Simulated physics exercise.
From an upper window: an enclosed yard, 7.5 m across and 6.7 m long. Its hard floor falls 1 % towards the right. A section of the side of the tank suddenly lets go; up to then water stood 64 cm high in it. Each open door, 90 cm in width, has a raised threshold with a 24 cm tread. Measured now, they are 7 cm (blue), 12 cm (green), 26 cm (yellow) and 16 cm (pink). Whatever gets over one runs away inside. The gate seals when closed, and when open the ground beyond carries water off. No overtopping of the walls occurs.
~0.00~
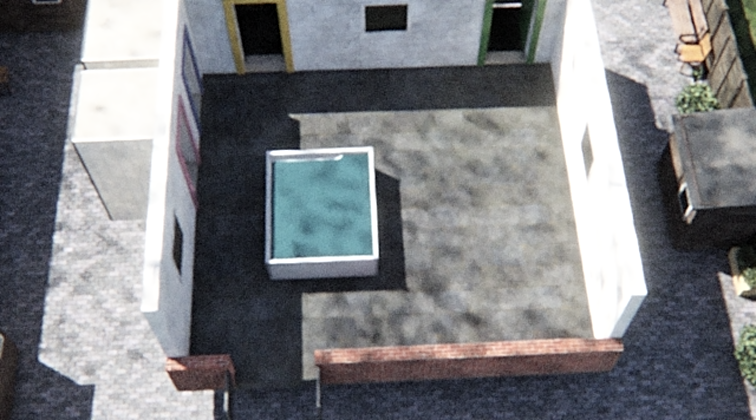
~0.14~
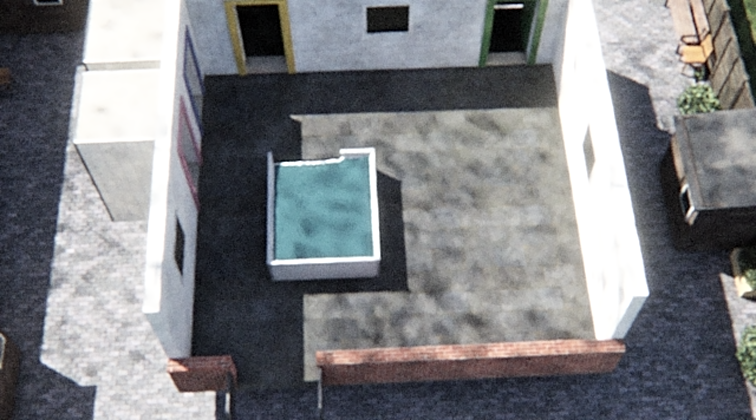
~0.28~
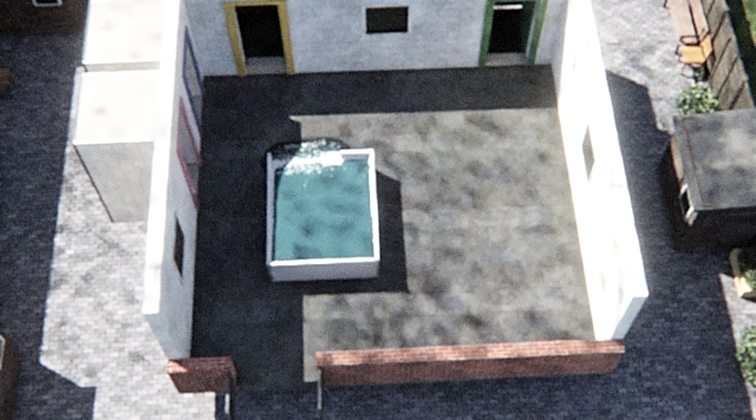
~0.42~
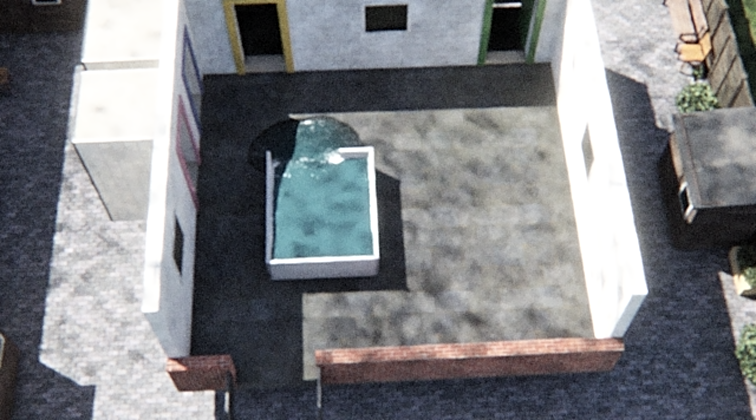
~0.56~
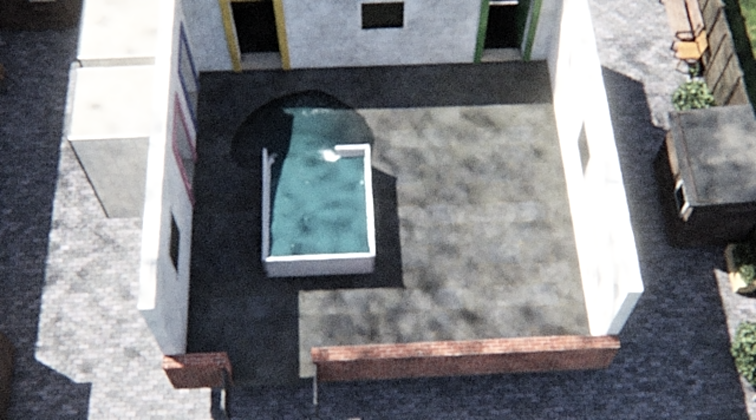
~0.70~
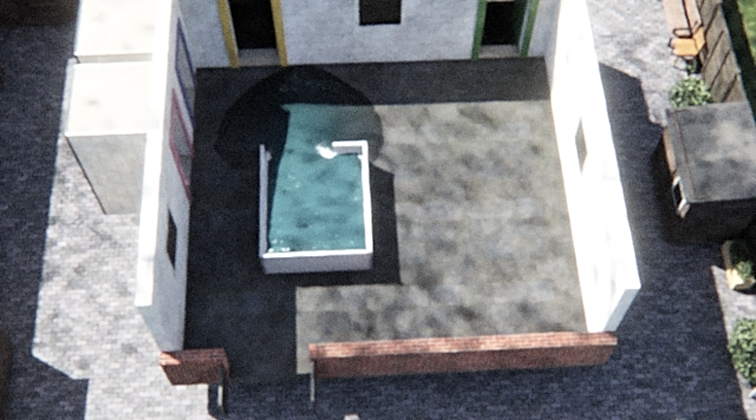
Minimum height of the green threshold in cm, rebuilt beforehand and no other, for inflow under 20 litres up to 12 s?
8 cm.
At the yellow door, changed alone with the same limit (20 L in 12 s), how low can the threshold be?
At yellow, about 26 cm.
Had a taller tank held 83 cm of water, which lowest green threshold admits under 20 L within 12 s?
Then a height close to 10.5 cm.
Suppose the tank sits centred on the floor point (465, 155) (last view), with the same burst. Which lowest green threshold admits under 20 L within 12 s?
Close to 18 cm would do it.
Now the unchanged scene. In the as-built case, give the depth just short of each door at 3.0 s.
Depths in cm: Blue 20, green 5, yellow 29, pink 3.
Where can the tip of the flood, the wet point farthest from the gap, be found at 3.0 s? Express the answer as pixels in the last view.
(540, 57).
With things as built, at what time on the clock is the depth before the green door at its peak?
At roughly 9.5 s.
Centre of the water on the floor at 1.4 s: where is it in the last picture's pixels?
Look at about (310, 176) in the last view.
After 1.4 s water covers 20 % of the floor, deepest (34 cm) near (273, 66); it has not reached the green door.
After 3.0 s water covers 30 % of the floor, deepest (32 cm) near (205, 68); 5 cm at the green door, 0 litres in over its 12 cm threshold.
After 12.0 s water covers 90 % of the floor, deepest (11 cm) near (586, 348); 8 cm at the green door, 2 litres in over its 12 cm threshold.
At the green door as built, the water arrived by 2.4 s and peaked near 10 cm at 9.4 s.
Run again over the same 12 s with other heights there, 35 litres in over 6.5 cm, 7 litres over 10 cm. The limit of 20 litres is kept from about 8 cm up.
